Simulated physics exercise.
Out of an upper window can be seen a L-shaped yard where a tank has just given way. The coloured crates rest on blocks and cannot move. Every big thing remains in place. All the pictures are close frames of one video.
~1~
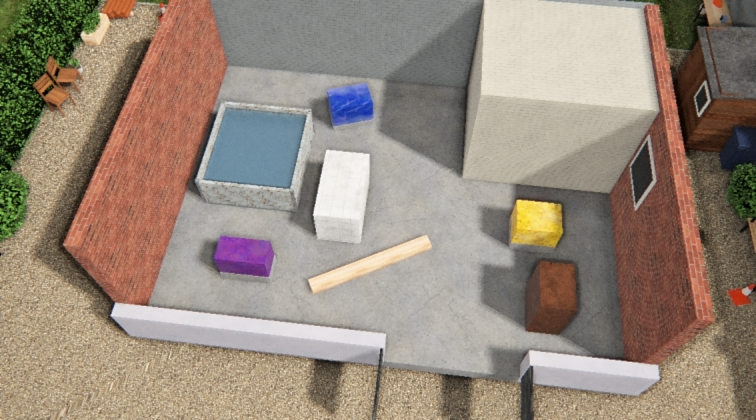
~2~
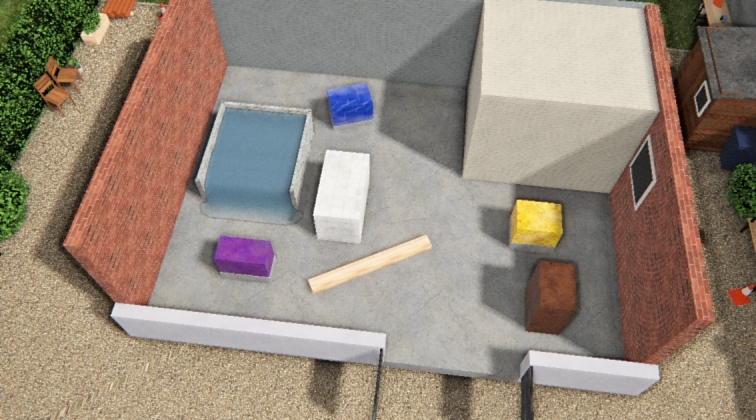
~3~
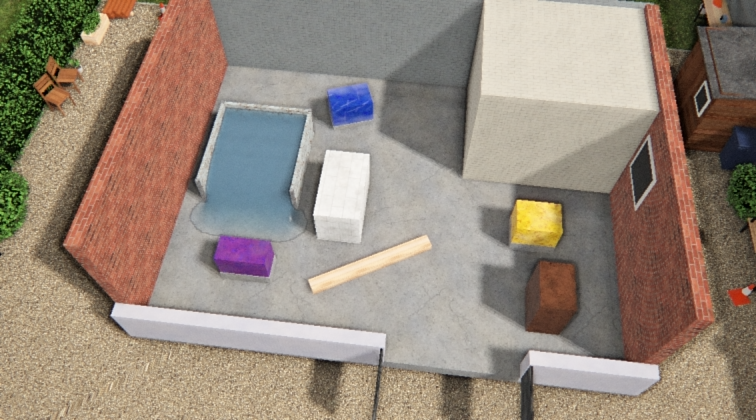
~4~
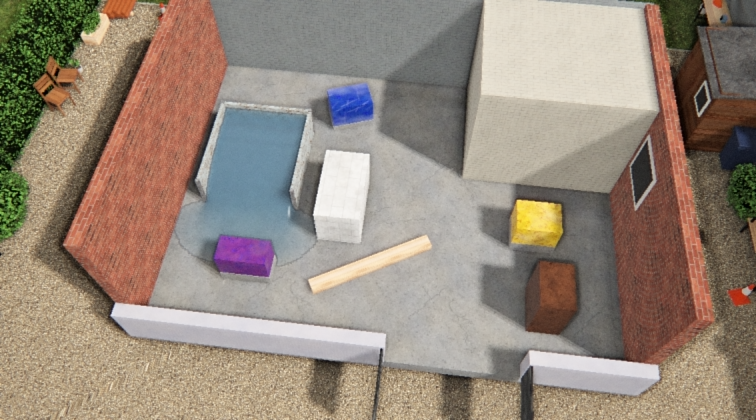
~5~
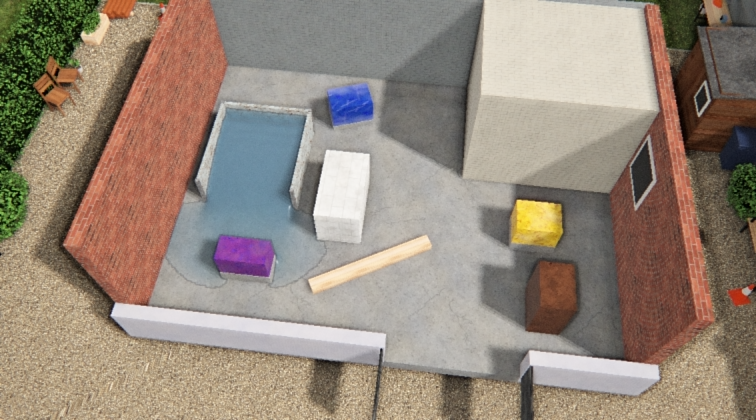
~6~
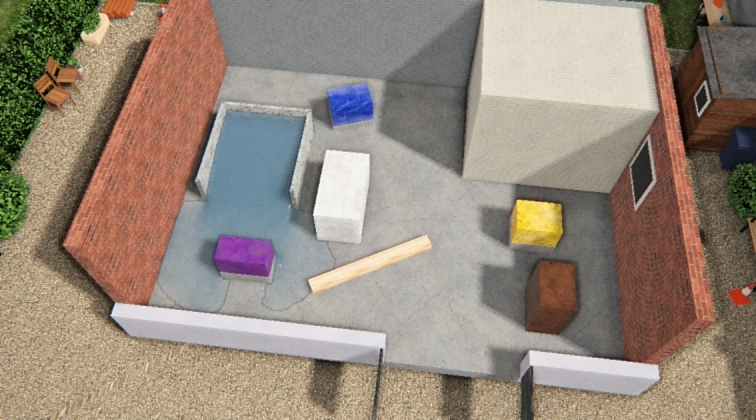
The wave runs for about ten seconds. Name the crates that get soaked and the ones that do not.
My prediction: Most likely the purple crate gets water on it; most likely the yellow crate remains untouched; most likely the blue crate remains untouched.
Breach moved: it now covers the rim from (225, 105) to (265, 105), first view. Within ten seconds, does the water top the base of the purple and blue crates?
In that case the purple crate is never flooded and the blue crate is flooded.
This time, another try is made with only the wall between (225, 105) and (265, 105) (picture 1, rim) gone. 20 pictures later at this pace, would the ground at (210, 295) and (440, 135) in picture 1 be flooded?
Waterless, submerged.
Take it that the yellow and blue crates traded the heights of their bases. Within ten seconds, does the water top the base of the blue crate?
Looks like the blue comes through fine.
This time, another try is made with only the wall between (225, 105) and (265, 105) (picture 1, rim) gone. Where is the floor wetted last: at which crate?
It's the yellow-painted one.
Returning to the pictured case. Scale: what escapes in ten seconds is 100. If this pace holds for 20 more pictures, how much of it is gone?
Close to 10 %.
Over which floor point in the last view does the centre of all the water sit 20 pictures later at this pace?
I'd put my finger on (285, 250).
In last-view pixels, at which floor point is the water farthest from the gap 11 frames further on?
Near (430, 343).
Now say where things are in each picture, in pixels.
In the first picture, still water in the water tank at (256, 147).
In the second picture, the front is at (300, 213), out from the gap at (249, 199).
In the third picture, the front is at (299, 231), out from the gap at (250, 200).
In the fourth picture, the front is at (304, 248), out from the gap at (250, 200).
In the fifth picture, the front is at (296, 276), out from the gap at (250, 200).
In the sixth picture, the front is at (194, 310), out from the gap at (250, 201).
A moment on, water covers 20 % of the floor; the purple crate water round its plinth, the yellow crate not reached, the blue crate not reached.
Next, water covers 30 % of the floor; the purple crate water round its plinth, the yellow crate not reached, the blue crate not reached.
Then, water covers 50 % of the floor; the purple crate water round its plinth, the yellow crate not reached, the blue crate not reached.
Later, water covers 80 % of the floor; the purple crate water round its plinth, the yellow crate water round its plinth, the blue crate water round its plinth.
In the end, water covers 95 % of the floor; the purple crate was topped, the yellow crate stayed above the water, the blue crate stayed above the water.
